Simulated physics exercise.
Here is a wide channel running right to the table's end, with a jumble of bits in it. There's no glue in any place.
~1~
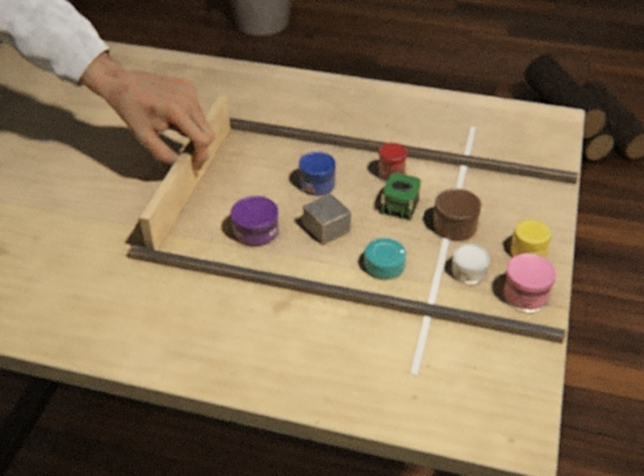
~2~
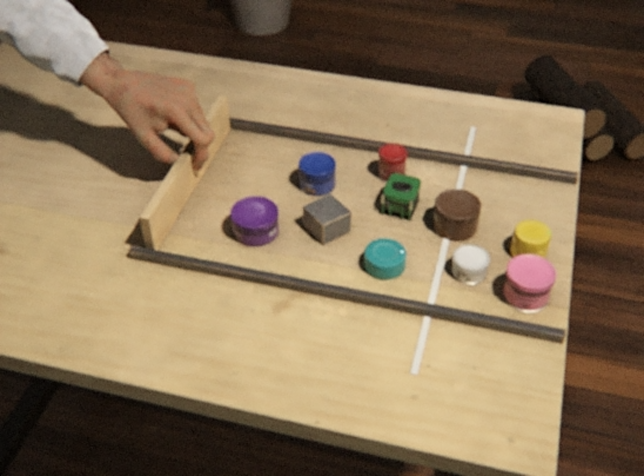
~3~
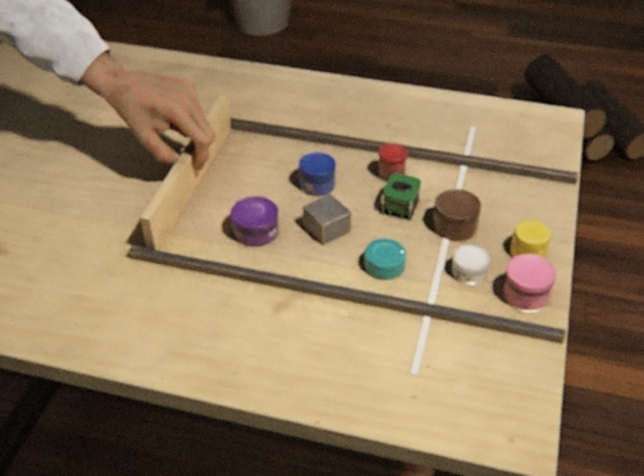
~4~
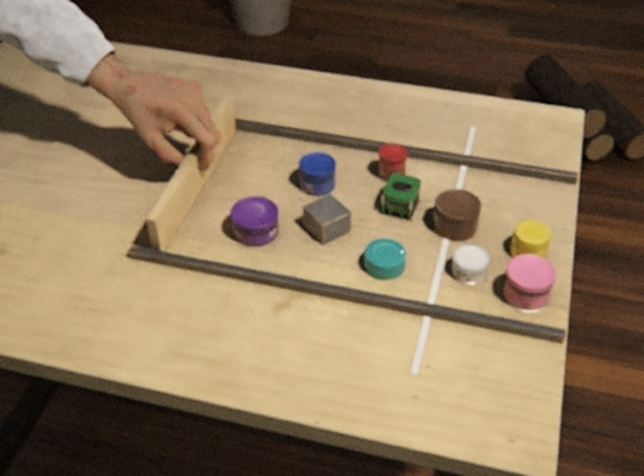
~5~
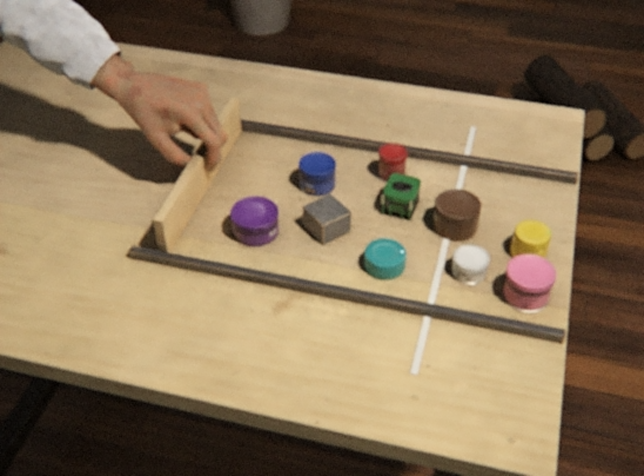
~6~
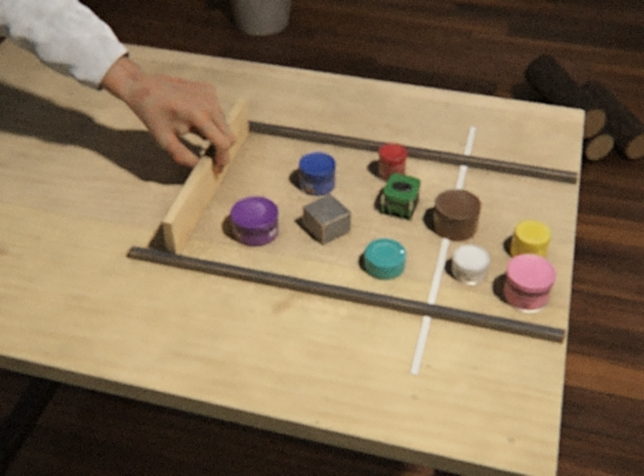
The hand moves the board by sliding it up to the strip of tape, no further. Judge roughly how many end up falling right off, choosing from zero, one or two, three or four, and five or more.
It is zero.
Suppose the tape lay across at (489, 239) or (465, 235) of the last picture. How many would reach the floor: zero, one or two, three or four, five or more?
Falls: One or two; 1 or 2.
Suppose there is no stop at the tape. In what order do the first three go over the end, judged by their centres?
They are the yellow lid, then the pink pot, then the brown tub.
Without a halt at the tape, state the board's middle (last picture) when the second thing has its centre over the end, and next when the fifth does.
Around (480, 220); afterwards around (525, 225).
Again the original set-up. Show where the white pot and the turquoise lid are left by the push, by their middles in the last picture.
The first one ends at (506, 269), the second at (493, 300).
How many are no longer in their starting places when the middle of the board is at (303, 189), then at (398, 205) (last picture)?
Counts: 3 and 8.
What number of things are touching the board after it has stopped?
Looks like 4 of them, all told.
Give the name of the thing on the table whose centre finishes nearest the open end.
Result: Yellow lid.
A little later, none off yet; pink pot at rest near (529, 284); yellow lid at rest near (531, 242); white pot at rest near (470, 265).
When it is over, the number that fall off is zero.
